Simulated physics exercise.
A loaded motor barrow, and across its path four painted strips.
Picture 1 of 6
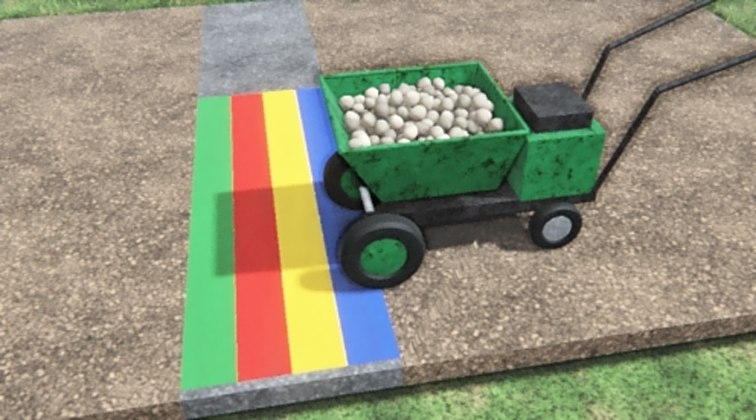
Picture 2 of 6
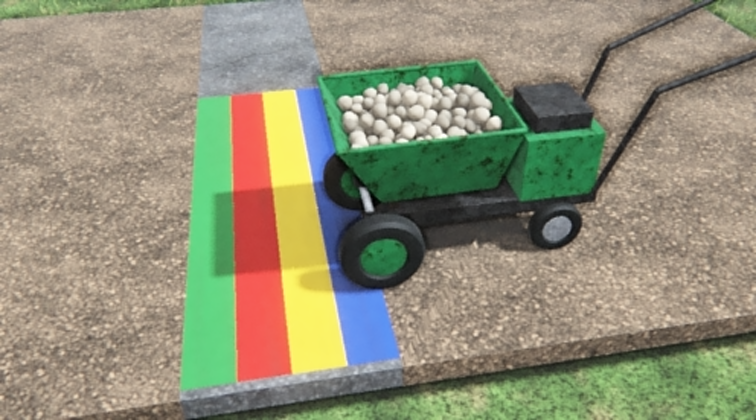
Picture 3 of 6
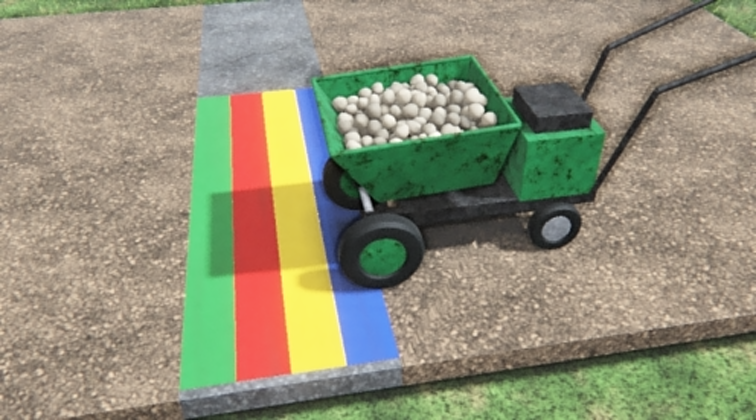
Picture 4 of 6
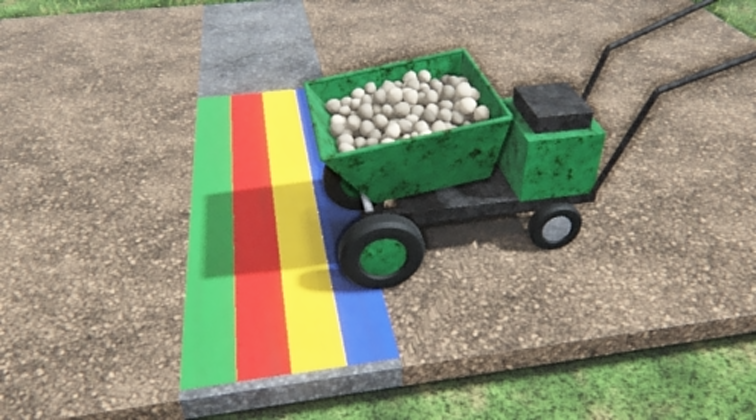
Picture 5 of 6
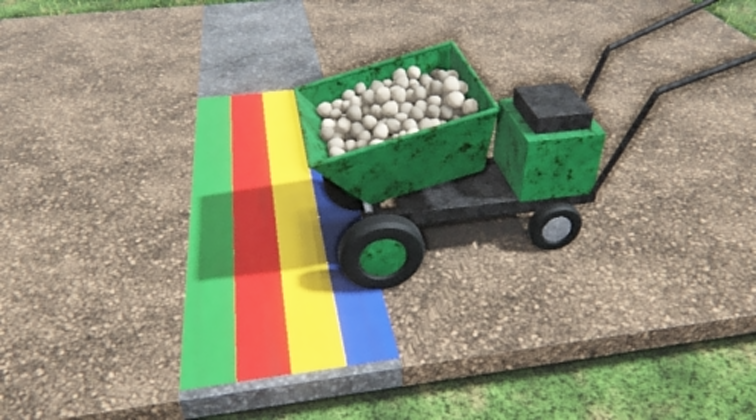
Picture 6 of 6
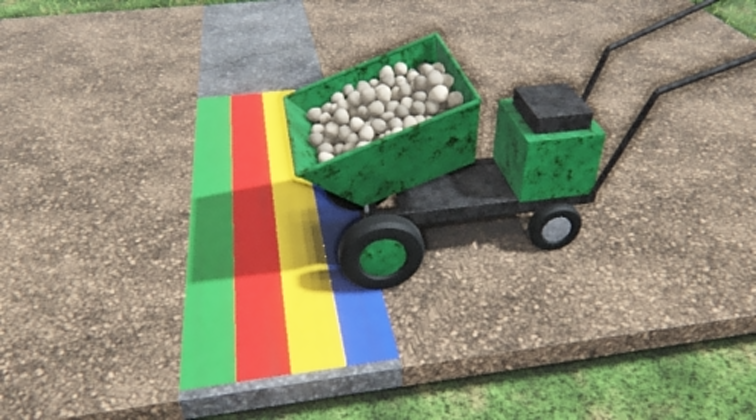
A green motor barrow loaded with pale, rounded pebbles stood beside green, red, yellow and blue strips, and its skip slowly tilted forward to the left, the pebbles staying inside.
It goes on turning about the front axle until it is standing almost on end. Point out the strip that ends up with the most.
The green one ends up with the most.
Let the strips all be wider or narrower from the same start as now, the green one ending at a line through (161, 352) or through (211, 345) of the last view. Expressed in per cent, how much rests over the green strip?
About 30 %, then 30 %.
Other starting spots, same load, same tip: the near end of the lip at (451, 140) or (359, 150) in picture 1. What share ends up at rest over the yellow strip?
The first spot yields roughly 30 percent, the second roughly 0 percent.
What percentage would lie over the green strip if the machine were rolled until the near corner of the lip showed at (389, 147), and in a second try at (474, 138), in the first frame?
The first gives close to 20 per cent and the second 10 per cent.
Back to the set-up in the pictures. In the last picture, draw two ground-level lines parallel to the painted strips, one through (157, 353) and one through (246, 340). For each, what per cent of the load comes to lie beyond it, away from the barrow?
About 20 percent, then about 70 percent.
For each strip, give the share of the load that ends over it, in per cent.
Per cent of the load - blue strip: 0, yellow strip: 0, red strip: 10, green strip: 35.
Just after the last frame, skip tipped steeply; every one in the skip.
A moment on, skip tipped right over; the larger part in the skip; just a few over the red strip; roughly a quarter over the green strip; just a few falling; just a few off the paint.
Further on, skip tipped right over; roughly a quarter in the skip; about a tenth over the red strip; roughly a third over the green strip; roughly a quarter off the paint.
When it is over, skip tipped right over; roughly a quarter in the skip; not one over the blue strip; not one over the yellow strip; about a tenth over the red strip; roughly a third over the green strip; roughly a third off the paint.
